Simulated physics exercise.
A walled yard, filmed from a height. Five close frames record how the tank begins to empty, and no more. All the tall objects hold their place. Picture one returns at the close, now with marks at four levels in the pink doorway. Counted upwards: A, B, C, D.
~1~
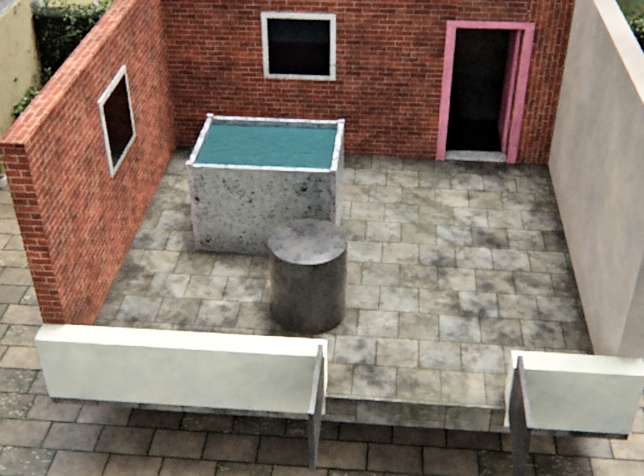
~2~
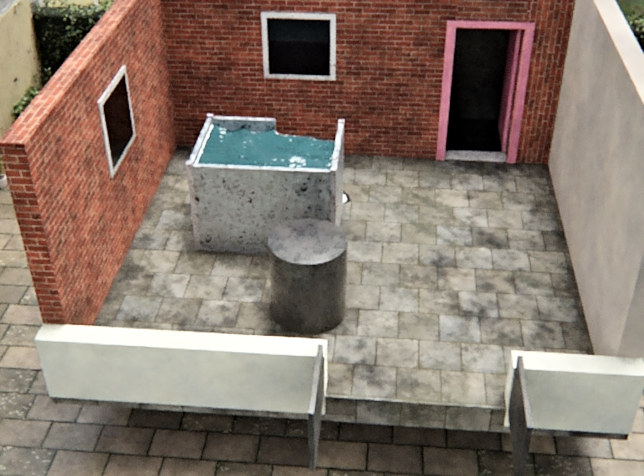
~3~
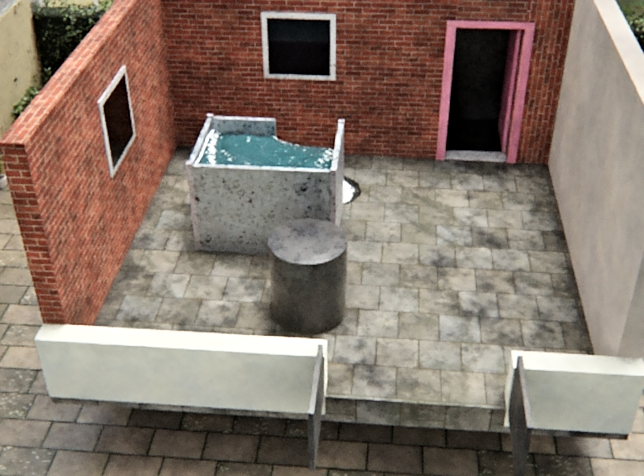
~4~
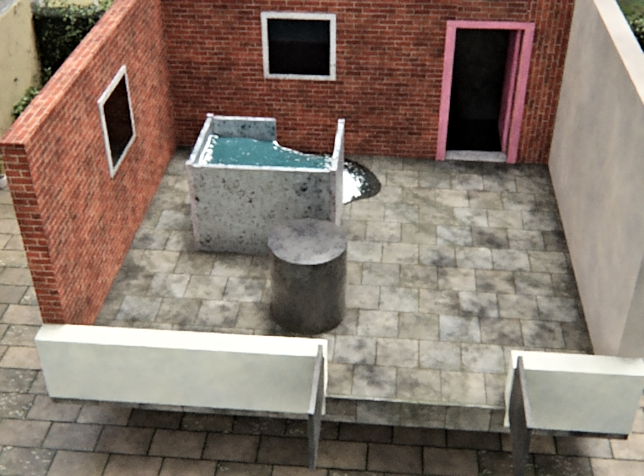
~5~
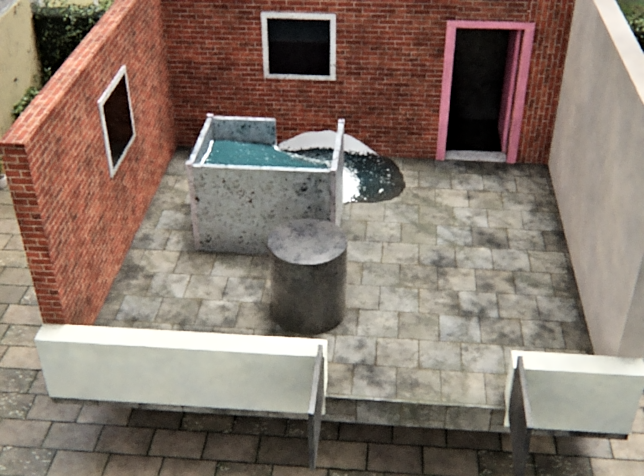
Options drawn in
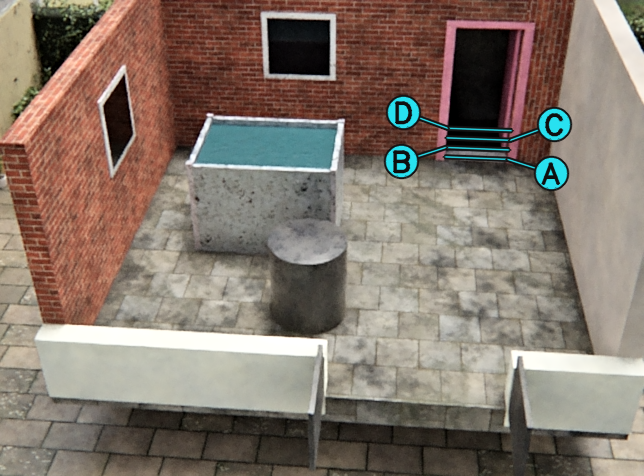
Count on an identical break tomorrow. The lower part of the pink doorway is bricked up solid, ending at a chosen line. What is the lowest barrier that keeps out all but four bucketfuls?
Choose B.
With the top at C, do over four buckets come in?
No.
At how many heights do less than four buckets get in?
Three of them.
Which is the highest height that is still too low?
Here it is height A.
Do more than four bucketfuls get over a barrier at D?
No, not at all.
On the marked copy, A at (476, 158); B at (477, 148); C at (478, 139); D at (479, 129); from the bottom up A, B, C, D.
Choosing A, about 9 bucketfuls get in.
Choosing B, a splash gets over, under a bucket.
Choosing C, nothing gets over.
Choosing D, nothing gets over.
